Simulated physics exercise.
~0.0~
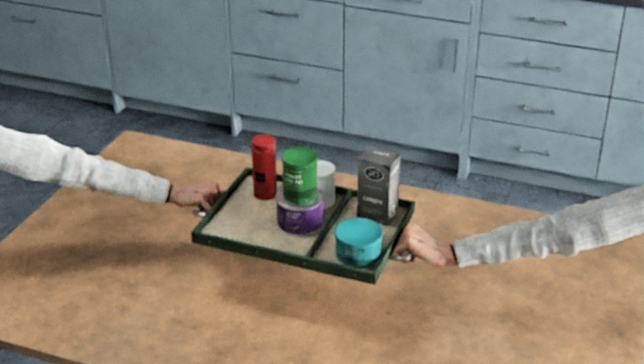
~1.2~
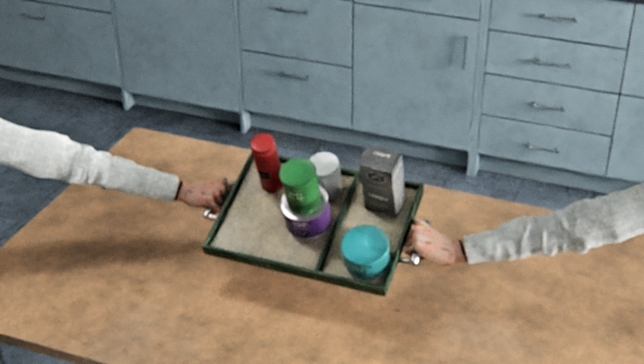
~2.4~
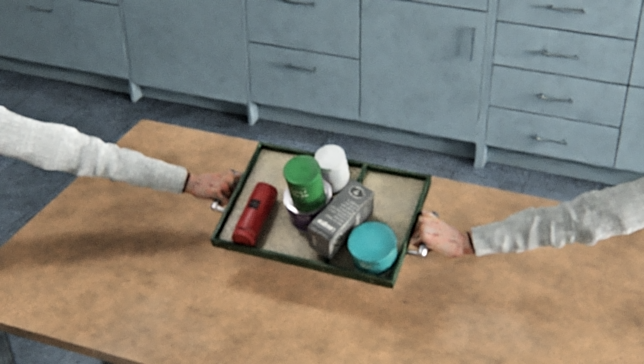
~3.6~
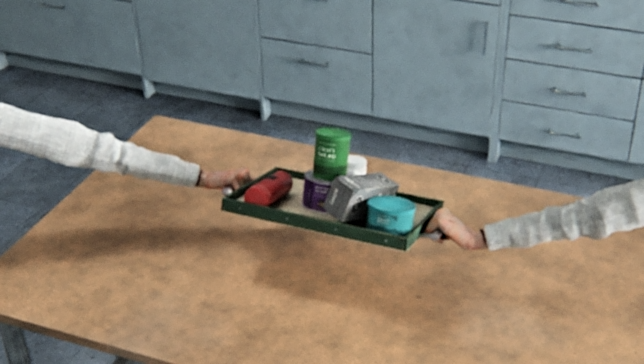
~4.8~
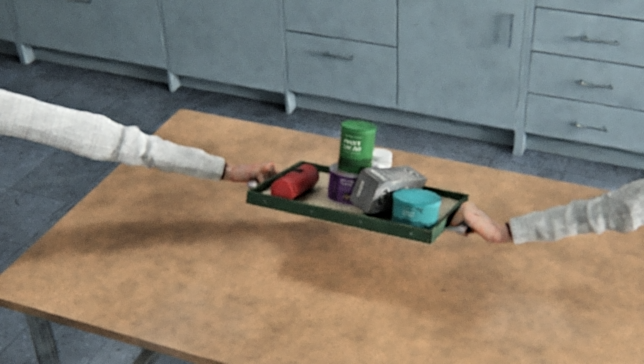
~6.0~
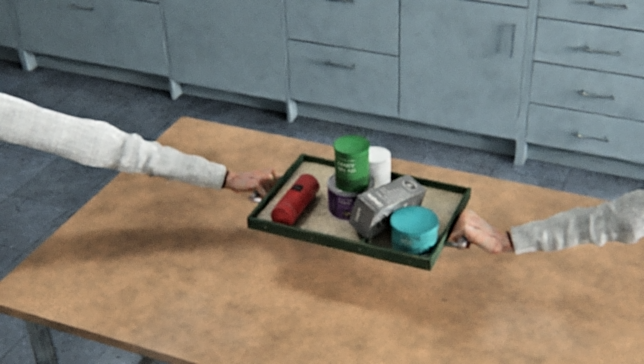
In a kitchen, two hands tilting a loaded tray back and forth above a table, toppling a red jar and grey carton aboard.
